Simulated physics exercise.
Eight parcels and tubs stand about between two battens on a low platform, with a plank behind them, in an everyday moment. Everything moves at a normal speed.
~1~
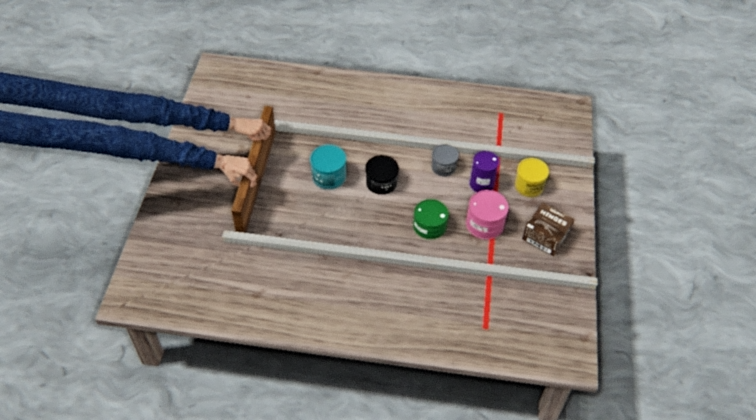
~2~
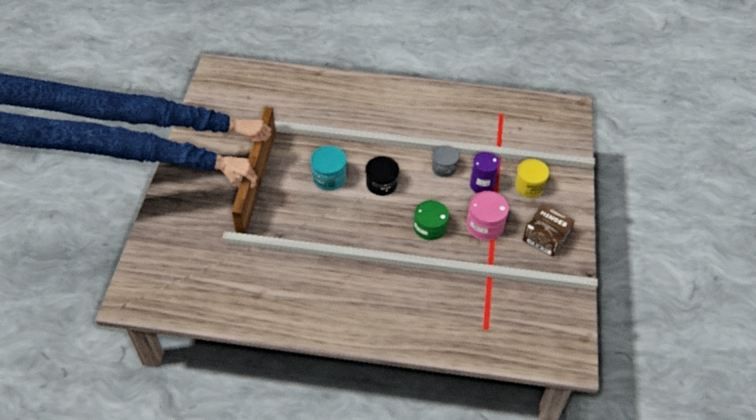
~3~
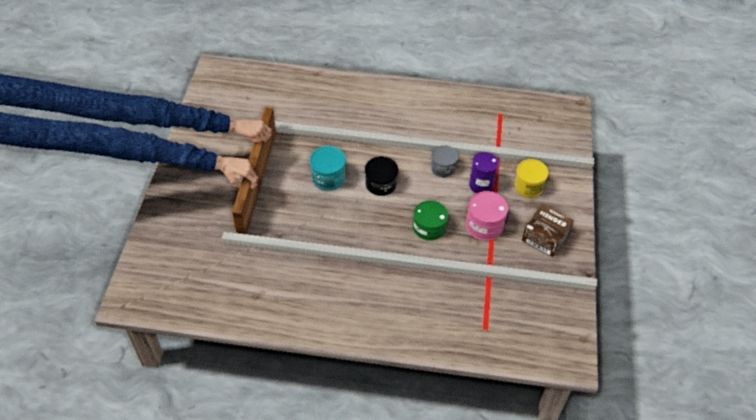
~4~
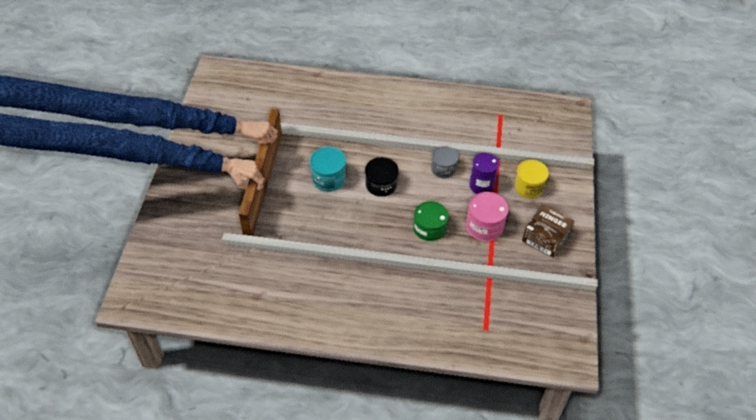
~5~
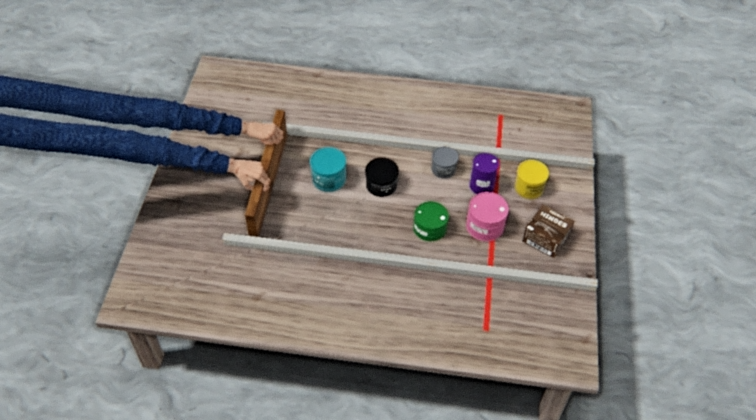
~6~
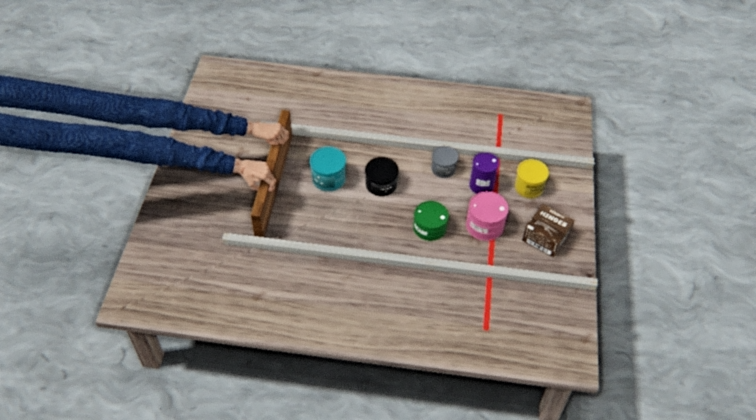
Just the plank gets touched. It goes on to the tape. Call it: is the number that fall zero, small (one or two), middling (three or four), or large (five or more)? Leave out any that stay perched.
It is zero.
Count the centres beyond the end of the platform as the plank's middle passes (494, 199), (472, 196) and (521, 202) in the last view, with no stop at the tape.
0; 0; 1.
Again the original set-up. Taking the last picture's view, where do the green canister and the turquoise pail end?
Final positions - green canister around (510, 231), turquoise pail around (514, 195).
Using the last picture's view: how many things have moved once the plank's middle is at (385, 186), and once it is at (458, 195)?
At the first place 2, at the second 7.
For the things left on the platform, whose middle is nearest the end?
Nearest at the end: The brown box.
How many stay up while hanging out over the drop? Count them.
The number would be 1.
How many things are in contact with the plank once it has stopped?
That makes 3.
Soon after, none off yet; brown box at rest near (548, 231); yellow pail at rest near (531, 179); pink canister at rest near (487, 216).
After that, none off yet; brown box at rest near (548, 231); yellow pail displaced a little near (542, 177); pink canister displaced a little near (502, 217).
In the end, the number that fall off is zero.
